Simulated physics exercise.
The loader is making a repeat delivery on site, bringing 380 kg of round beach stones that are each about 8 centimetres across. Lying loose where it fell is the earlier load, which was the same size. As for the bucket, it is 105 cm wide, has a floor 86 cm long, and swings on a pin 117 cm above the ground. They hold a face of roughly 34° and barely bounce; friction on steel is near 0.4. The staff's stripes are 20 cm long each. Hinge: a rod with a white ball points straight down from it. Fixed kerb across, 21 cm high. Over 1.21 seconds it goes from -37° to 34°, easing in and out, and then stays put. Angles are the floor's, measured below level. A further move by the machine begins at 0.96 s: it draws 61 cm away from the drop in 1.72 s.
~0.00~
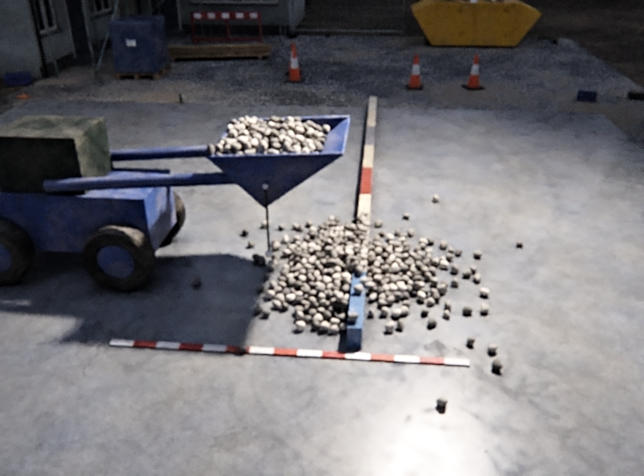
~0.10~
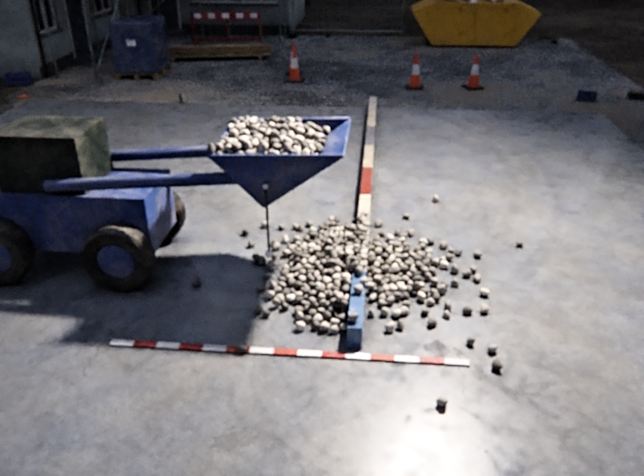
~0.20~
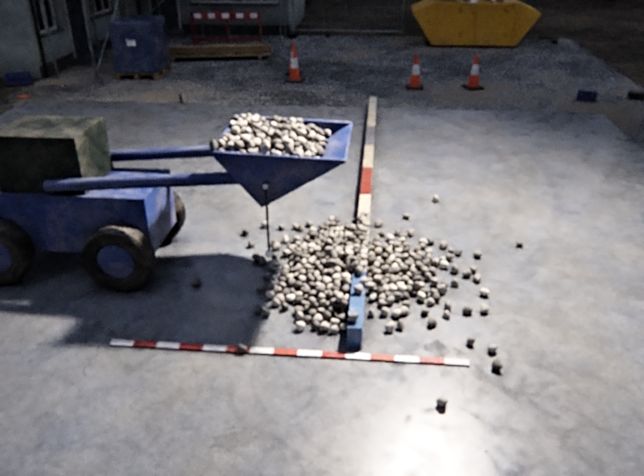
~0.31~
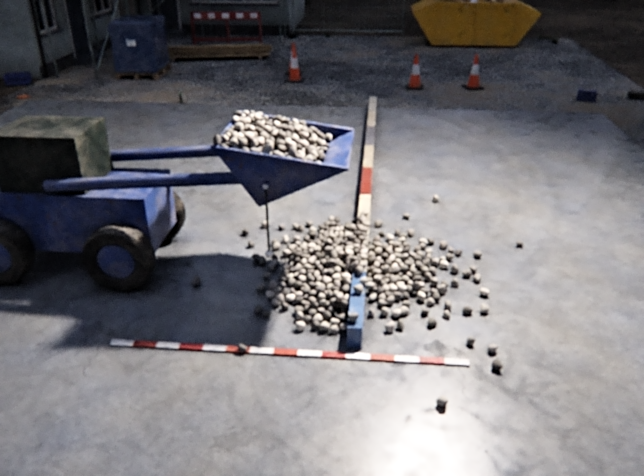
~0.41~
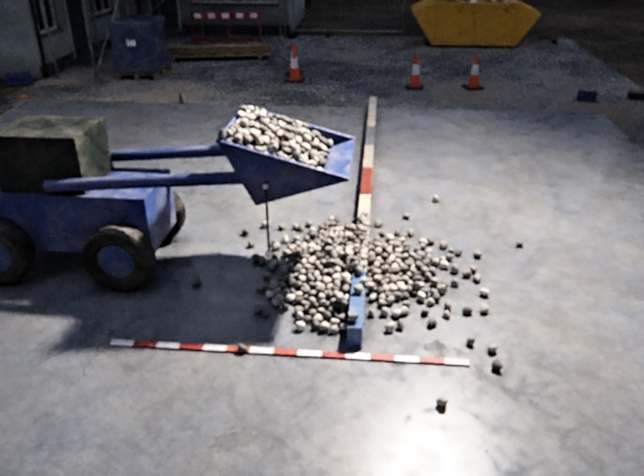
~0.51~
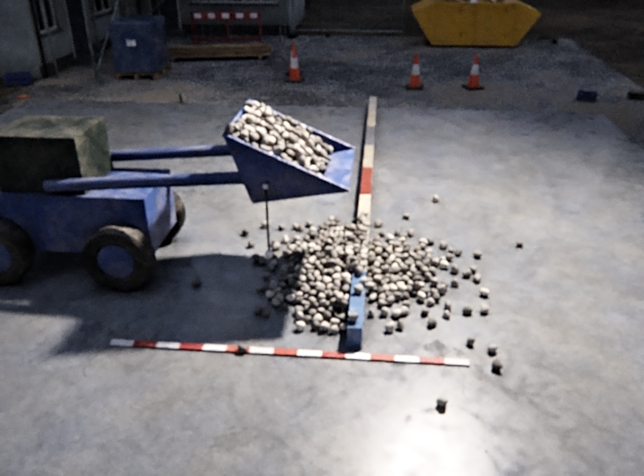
In a dim concrete yard, a blue loader slowly tilts its stone-filled bucket forward.
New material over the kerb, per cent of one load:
47 per cent.
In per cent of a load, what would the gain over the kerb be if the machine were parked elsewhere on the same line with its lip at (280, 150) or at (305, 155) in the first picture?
0 % and 10 %.
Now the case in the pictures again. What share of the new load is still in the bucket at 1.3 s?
Roughly 50 per cent remains inside.
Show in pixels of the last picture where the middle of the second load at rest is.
Their centre rests close to (354, 263).
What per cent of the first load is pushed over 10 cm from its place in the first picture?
I'd say roughly 20 per cent of them.
After 0.9 s the floor is at 23°; in per cent of one load, 100 in the bucket, 71 on this side of the kerb, 29 over the kerb; the foremost stones are at (488, 291).
After 1.3 s the floor is at 34°; in per cent of one load, 51 in the bucket, 114 on this side of the kerb, 36 over the kerb; the foremost stones are at (488, 291).
After 3.1 s the floor is at 34°; in per cent of one load, 0 in the bucket, 125 on this side of the kerb, 75 over the kerb; the foremost stones are at (532, 261).
After 5.8 s the floor is at 34°; in per cent of one load, 0 in the bucket, 125 on this side of the kerb, 75 over the kerb; the foremost stones are at (532, 261). Net gain over the kerb, 47.
